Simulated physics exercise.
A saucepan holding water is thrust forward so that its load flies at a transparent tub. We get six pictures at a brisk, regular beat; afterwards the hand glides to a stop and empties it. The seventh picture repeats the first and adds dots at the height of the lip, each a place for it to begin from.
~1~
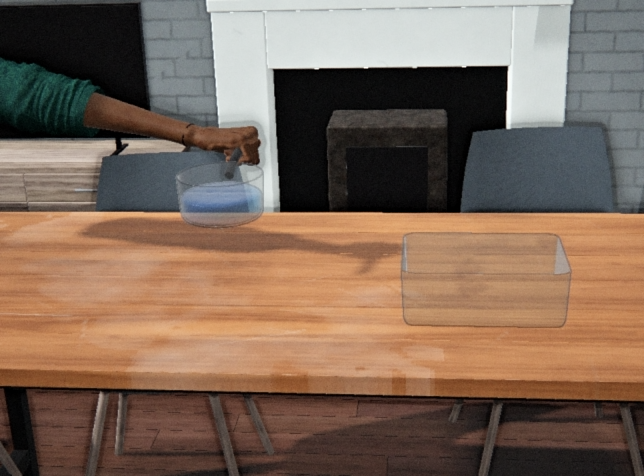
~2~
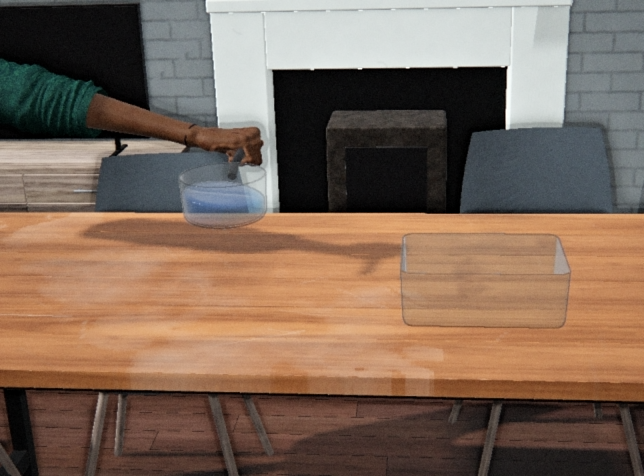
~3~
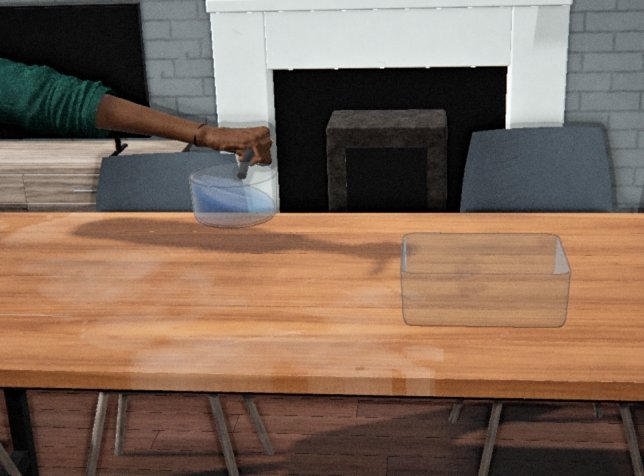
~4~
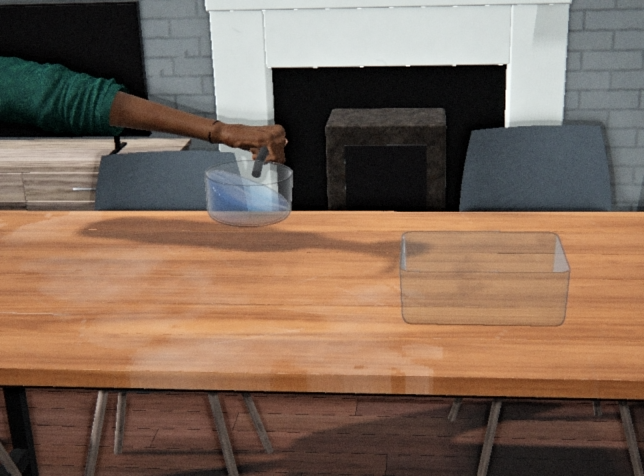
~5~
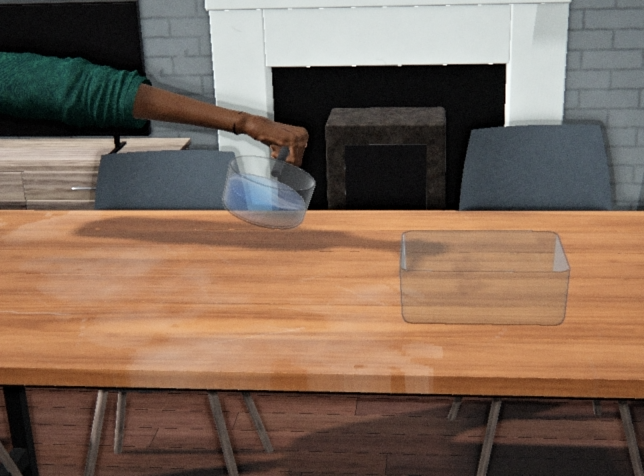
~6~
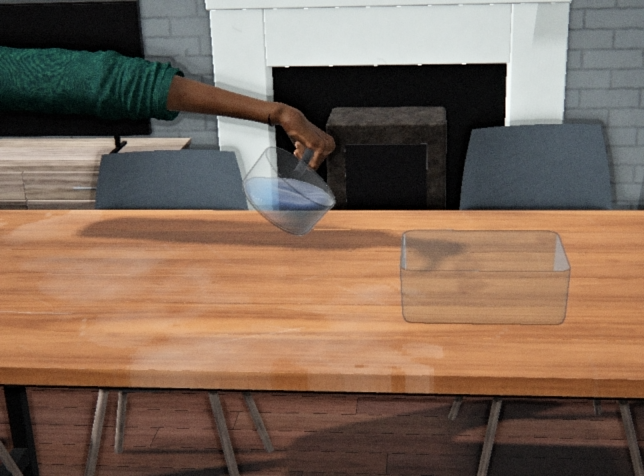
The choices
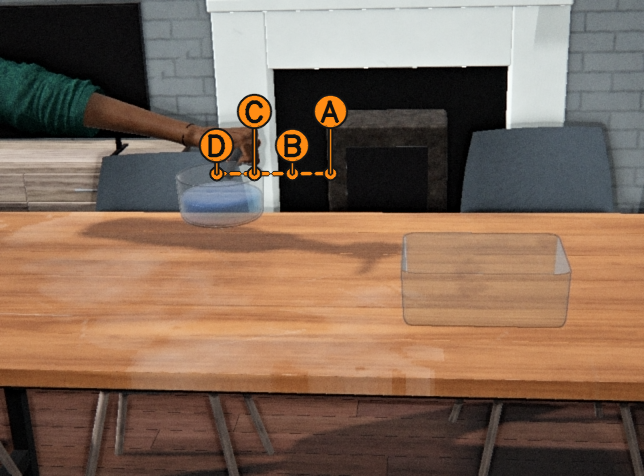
A hand moves a clear pan of blue liquid to the right and tilts it.
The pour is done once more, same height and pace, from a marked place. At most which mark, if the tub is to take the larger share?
B is the one.
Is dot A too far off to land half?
No.
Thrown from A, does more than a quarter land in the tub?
Yes, clearly.
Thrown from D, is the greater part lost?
Yes, it does.
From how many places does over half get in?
Two of the four.
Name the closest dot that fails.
C.
In orange, A at (330, 173); B at (292, 173); C at (254, 173); D at (216, 173).
With A, about 84 % lands in the tub, 2 % falls short and 14 % goes beside or beyond.
With B, about 72 % lands in the tub, 21 % falls short and 8 % goes beside or beyond.
With C, about 18 % lands in the tub, 77 % falls short and 4 % goes beside or beyond.
With D, about 0 % lands in the tub, 98 % falls short.
